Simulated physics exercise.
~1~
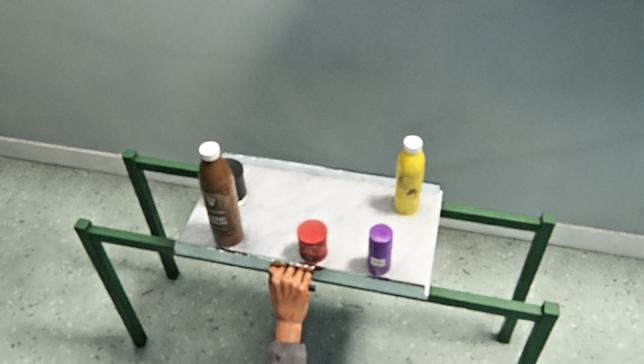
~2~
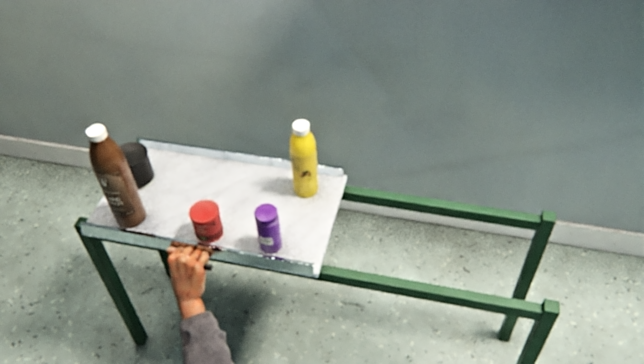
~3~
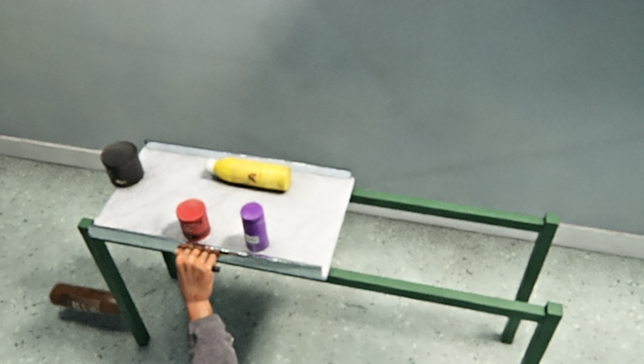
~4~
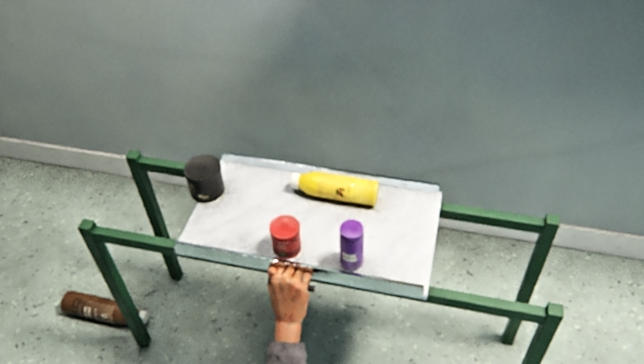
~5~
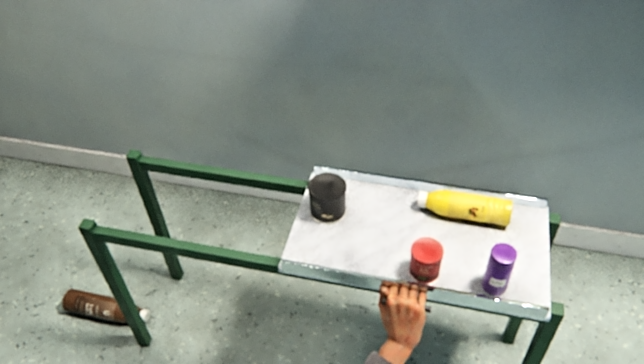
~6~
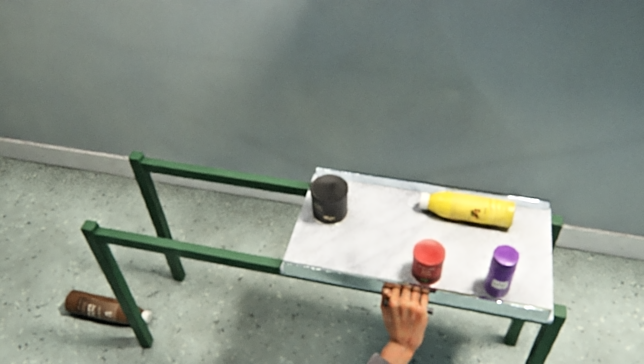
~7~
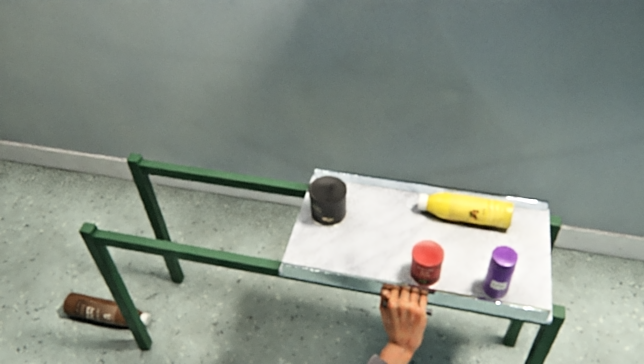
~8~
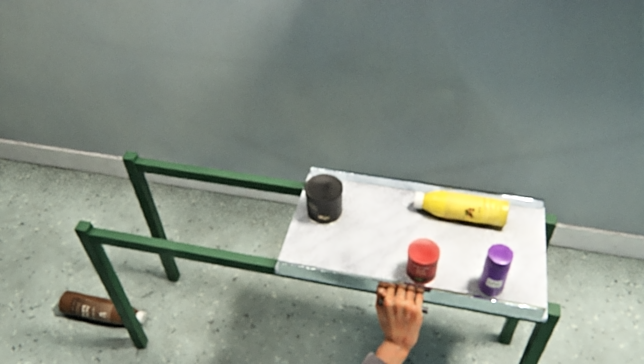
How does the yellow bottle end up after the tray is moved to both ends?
It does not keep its starting place, having toppled over, and it ends lying on its side near the back of the tray.
